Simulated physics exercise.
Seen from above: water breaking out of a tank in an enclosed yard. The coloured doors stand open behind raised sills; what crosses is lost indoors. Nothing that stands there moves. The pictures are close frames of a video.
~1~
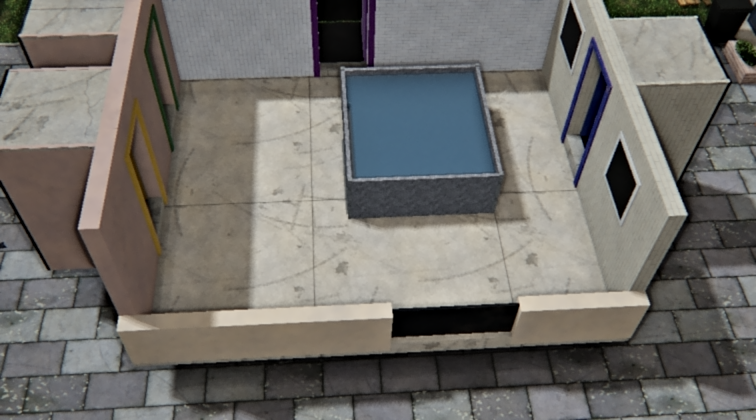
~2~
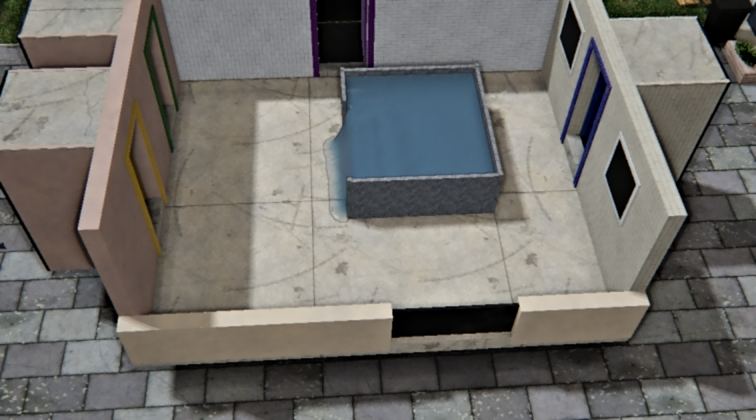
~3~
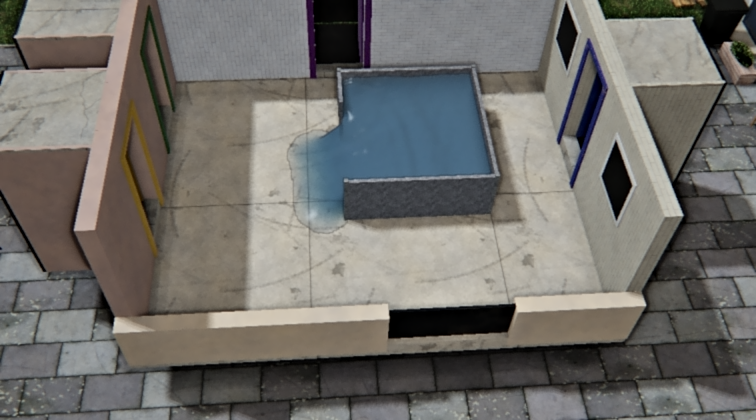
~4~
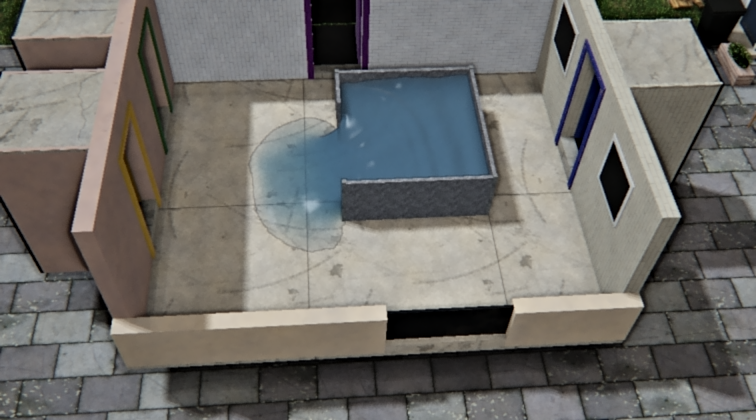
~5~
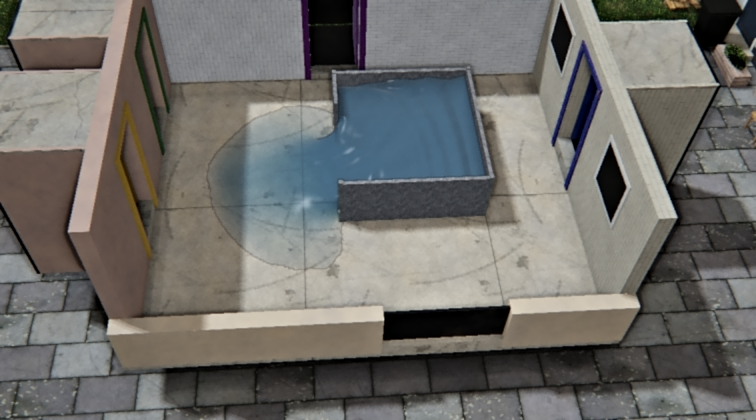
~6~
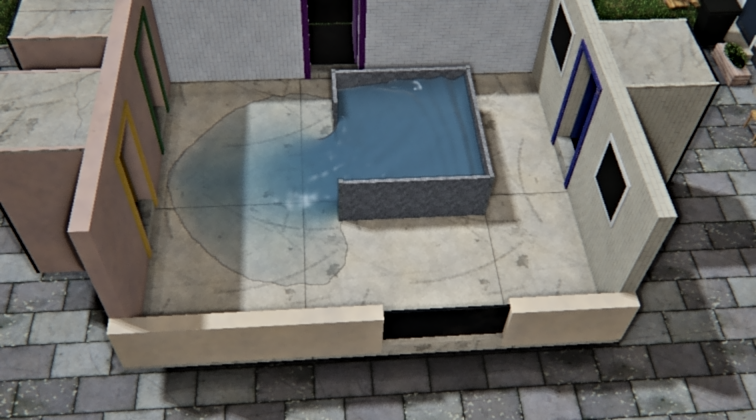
In a walled yard with yellow, green, purple and blue door surrounds, a raised square tank sits full of still blue water. Its left side opens and water pours through the gap onto the pale floor, then fans out leftward in a widening, rounded sheet across much of the yard's left half.
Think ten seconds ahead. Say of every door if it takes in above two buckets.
In the end: The green door lets in a lot; the blue door admits no more than that; the yellow door lets in a lot; the purple door admits no more than that.
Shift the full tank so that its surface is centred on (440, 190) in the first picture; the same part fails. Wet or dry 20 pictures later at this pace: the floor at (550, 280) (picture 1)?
There: Clear.
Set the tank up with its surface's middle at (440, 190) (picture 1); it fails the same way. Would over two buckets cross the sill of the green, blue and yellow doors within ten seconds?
The green one floods, the blue one takes less, the yellow one is over.
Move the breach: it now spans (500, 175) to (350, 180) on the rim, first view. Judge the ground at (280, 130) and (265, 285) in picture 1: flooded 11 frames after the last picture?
As listed: Not flooded, covered.
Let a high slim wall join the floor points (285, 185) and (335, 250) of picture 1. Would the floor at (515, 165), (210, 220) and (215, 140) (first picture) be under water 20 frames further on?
As listed: Not flooded, wet, awash.
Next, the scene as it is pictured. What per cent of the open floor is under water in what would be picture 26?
Close to 60 %.
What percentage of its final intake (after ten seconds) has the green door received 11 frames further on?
Some 45 per cent.
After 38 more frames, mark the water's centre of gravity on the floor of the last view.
Around (338, 191).
A moment on, water covers 45 % of the floor; the green door under two buckets in, the blue door not reached, the yellow door over two buckets in, the purple door wet at the sill, nothing in.
Next, water covers 45 % of the floor; the green door over two buckets in, the blue door not reached, the yellow door far over two buckets in, the purple door wet at the sill, nothing in.
Then, water covers 60 % of the floor; the green door far over two buckets in, the blue door not reached, the yellow door far over two buckets in, the purple door wet at the sill, nothing in.
Later, water covers 95 % of the floor; the green door far over two buckets in, the blue door wet at the sill, nothing in, the yellow door far over two buckets in, the purple door wet at the sill, nothing in.
In the end, water covers 100 % of the floor; the green door far over two buckets in, the blue door wet at the sill, nothing in, the yellow door far over two buckets in, the purple door wet at the sill, nothing in.
